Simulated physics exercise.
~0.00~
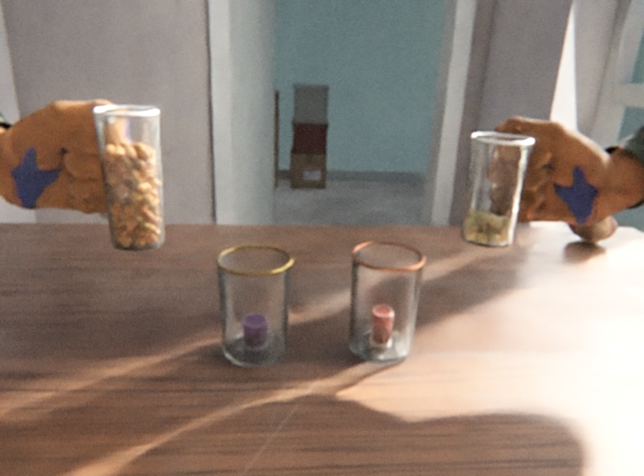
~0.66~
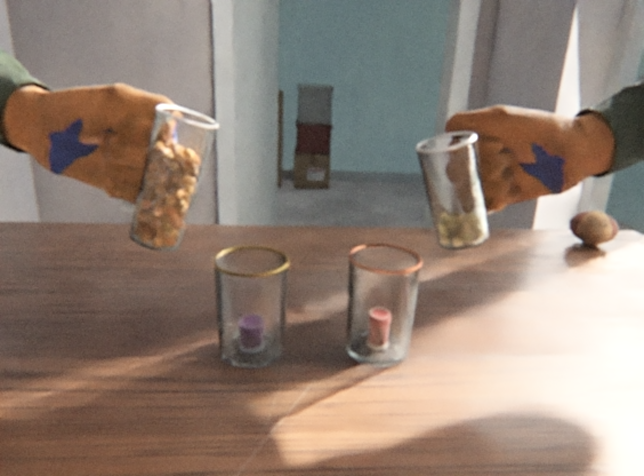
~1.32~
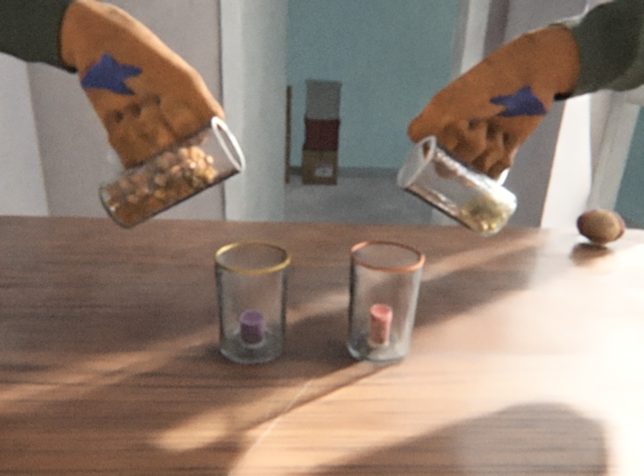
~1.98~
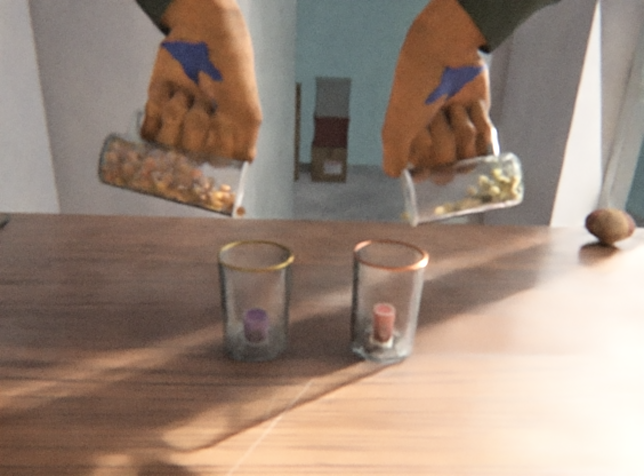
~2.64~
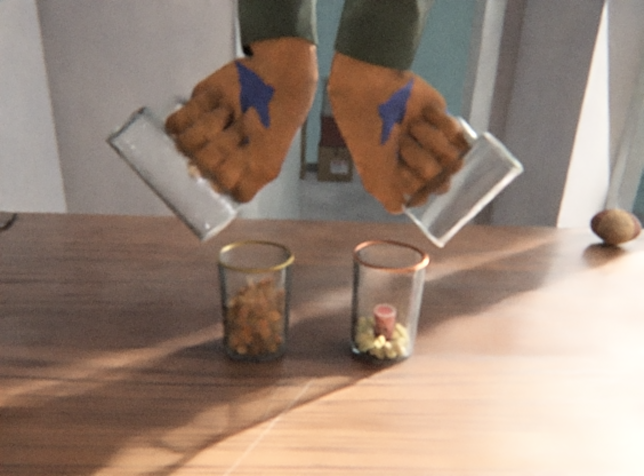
The footage shows two orange-gloved hands tipping clear cups over two glasses, each holding a small peg-like object, until both cups are emptied. Brownish pieces cover the purple object in the left glass, while the pink one on the right still shows above a shallow pale yellowish fill.
